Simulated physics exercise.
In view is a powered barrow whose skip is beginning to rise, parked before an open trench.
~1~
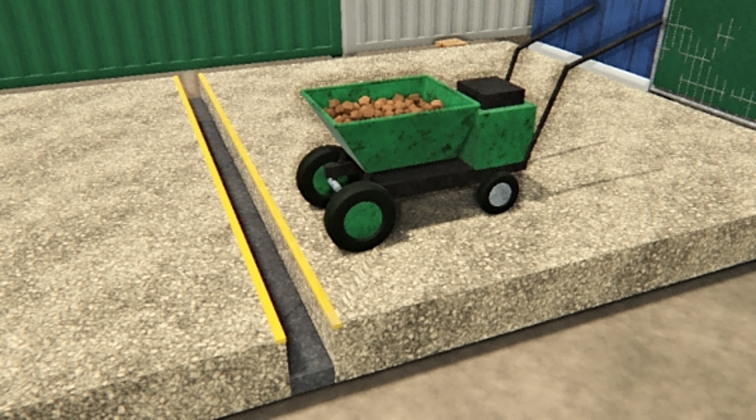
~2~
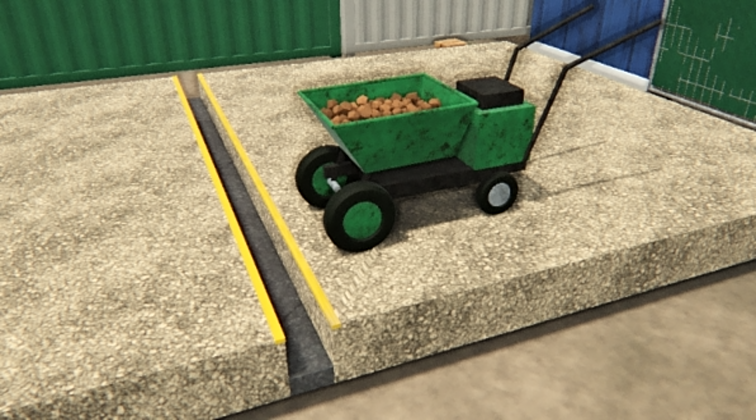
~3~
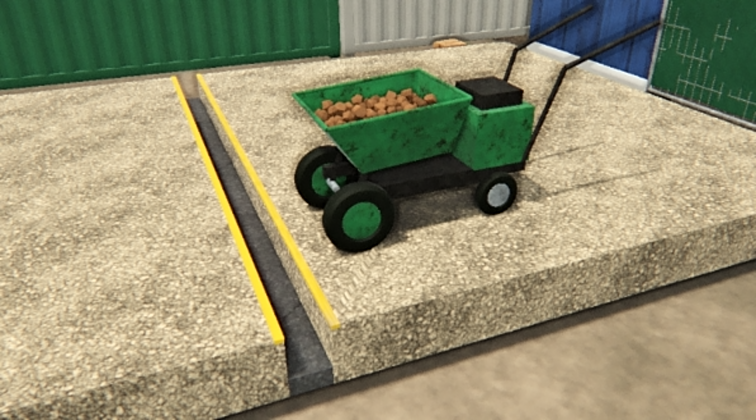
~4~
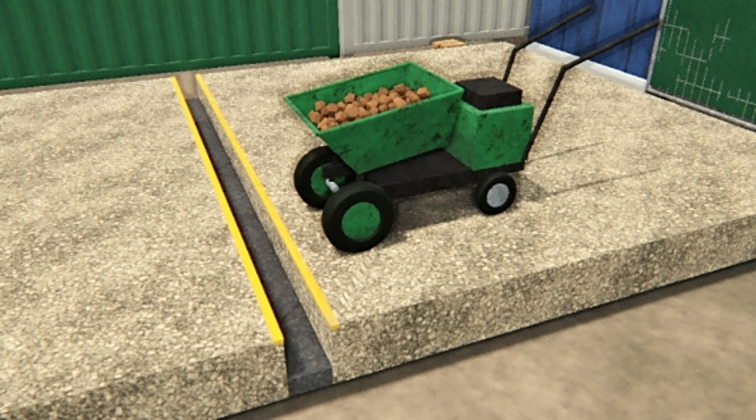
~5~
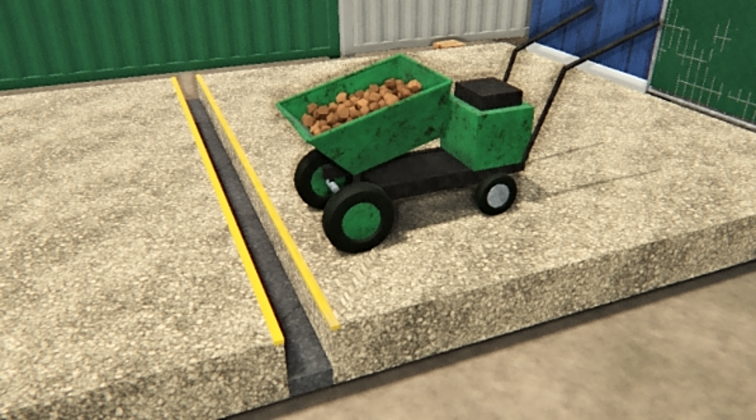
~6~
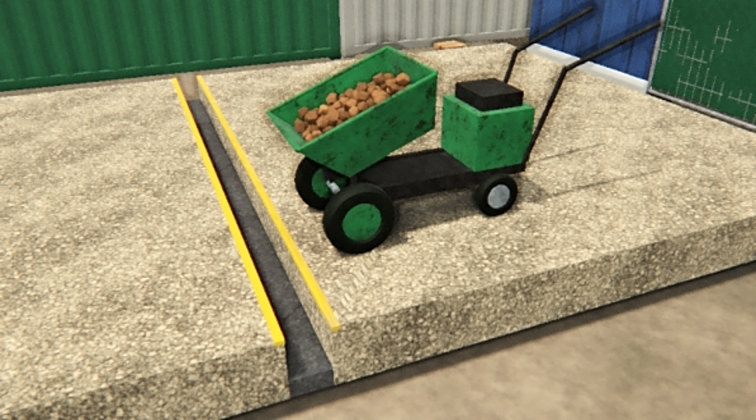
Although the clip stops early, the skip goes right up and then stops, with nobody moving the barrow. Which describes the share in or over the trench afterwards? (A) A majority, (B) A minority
Option B: A minority.
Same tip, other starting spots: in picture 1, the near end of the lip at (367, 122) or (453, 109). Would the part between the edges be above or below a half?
Position 1 exceeds half; position 2 falls short of half.
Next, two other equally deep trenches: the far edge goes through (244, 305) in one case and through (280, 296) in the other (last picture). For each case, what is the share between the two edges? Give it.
Roughly 50 per cent, and 0 per cent.
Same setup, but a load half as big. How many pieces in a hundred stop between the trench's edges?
Around 10 percent of it.
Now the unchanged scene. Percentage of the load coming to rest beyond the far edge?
Roughly 80 percent.
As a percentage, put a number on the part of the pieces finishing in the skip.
It comes out at some 15 in a hundred.
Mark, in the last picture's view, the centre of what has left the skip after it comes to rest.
Once nothing moves, the middle sits near (209, 251).
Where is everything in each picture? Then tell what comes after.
The first frame shows lip of the skip at (336, 127), level; top of the load at (387, 111), clay clods; first edge of the trench at (316, 286); far edge at (264, 298), the trench under half as wide as the skip, and about as deep as wide.
The second frame shows lip of the skip at (334, 127), tipped barely; top of the load at (385, 111).
The third frame shows lip of the skip at (327, 130), tipped barely; top of the load at (392, 104).
The fourth frame shows lip of the skip at (318, 135), tipped a little; top of the load at (391, 108).
The fifth frame shows lip of the skip at (308, 141), tipped clearly; top of the load at (395, 101).
The sixth frame shows lip of the skip at (298, 151), tipped clearly; top of the load at (384, 96); first edge of the trench at (315, 288); far edge at (263, 300).
Soon, skip tipped steeply; all in the skip.
A while on, skip tipped right over; about two thirds in the skip; about a quarter beyond it; a stray few falling.
Towards the end, skip tipped right over; about a quarter in the skip; a small part in or heaped over the trench; most beyond it.
Finally, skip tipped right over; a small part in the skip; a small part in or heaped over the trench; most beyond it.
